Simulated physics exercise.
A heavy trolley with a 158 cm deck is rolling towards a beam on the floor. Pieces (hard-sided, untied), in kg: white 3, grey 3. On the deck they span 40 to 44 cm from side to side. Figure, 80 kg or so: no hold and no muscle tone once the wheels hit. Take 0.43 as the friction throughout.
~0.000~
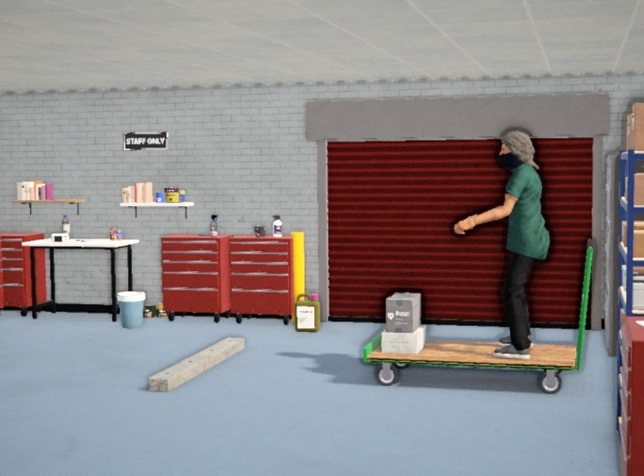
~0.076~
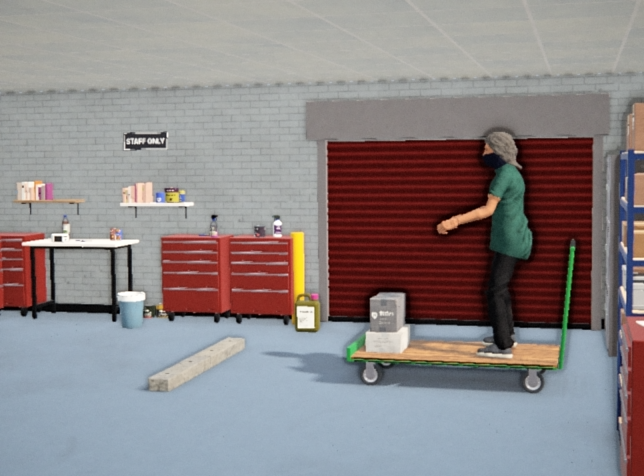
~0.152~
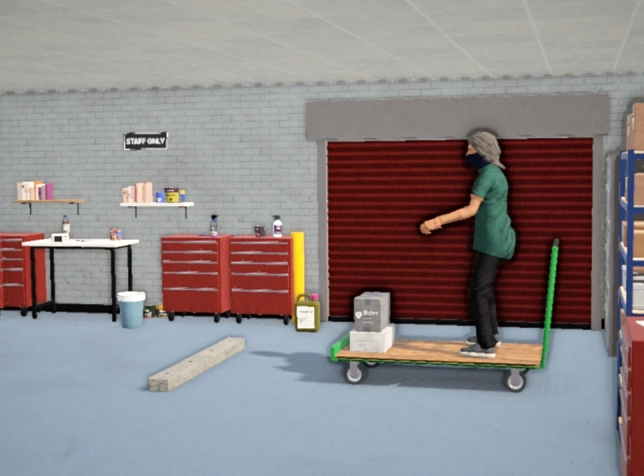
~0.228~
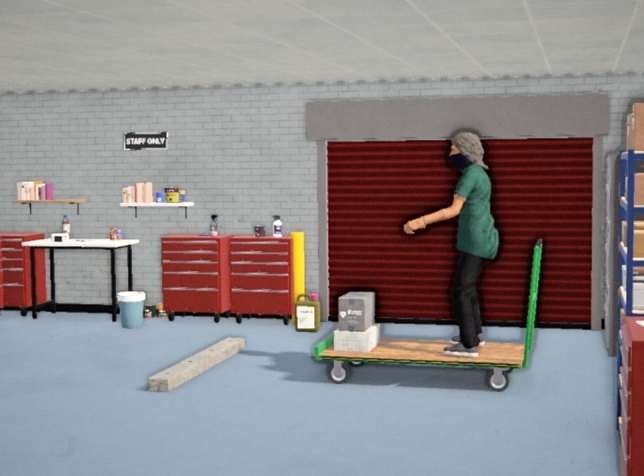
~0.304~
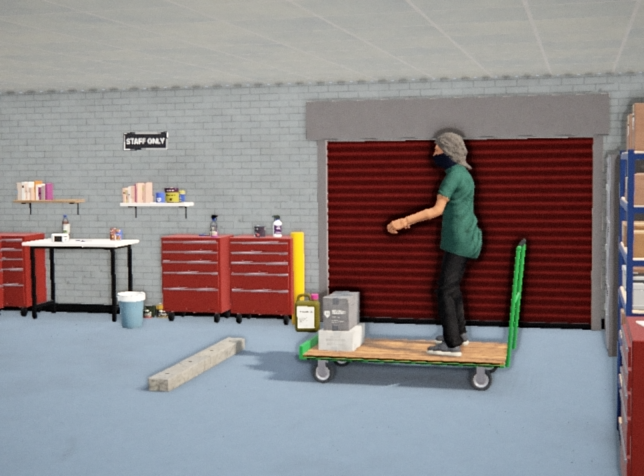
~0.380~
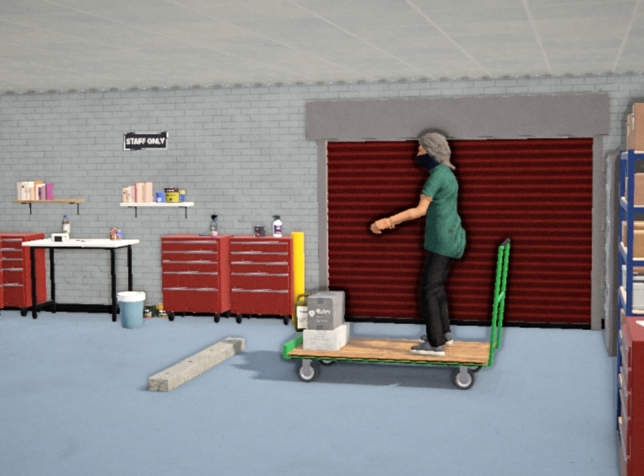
Person in a green top and face covering standing on a flatbed cart with stacked boxes, rolling left across a workshop floor.
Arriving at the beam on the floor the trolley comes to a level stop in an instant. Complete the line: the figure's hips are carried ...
The figure's hips are carried no farther than the deck.
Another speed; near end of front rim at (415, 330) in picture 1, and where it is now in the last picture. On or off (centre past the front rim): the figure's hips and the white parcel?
Then hips off, white on.
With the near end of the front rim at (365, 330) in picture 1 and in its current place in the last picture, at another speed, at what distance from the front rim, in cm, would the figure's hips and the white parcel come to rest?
Rest positions: Hips 80 cm behind rim; white 20 cm behind rim.
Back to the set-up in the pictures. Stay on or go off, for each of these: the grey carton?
End result - grey: Goes over.
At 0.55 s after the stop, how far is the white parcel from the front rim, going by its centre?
Around 20 cm short of the front rim.
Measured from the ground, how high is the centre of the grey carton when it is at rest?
Its centre sits around 10 cm up.
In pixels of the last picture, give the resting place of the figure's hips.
About (292, 306).
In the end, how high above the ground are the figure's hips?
Around 55 centimetres high.
After 0.88 s the deck stops.
After 1.13 s the figure's hips are 82 cm behind the rim, near (292, 270) in the last picture's view.
After 1.43 s the figure's hips are 70 cm behind the rim, near (278, 297) in the last picture's view.
After 1.88 s the figure's hips are 59 cm behind the rim, near (265, 293) in the last picture's view.
When all is still (3.4 s), past the rim, grey carton; behind it, white parcel and the figure's hips.
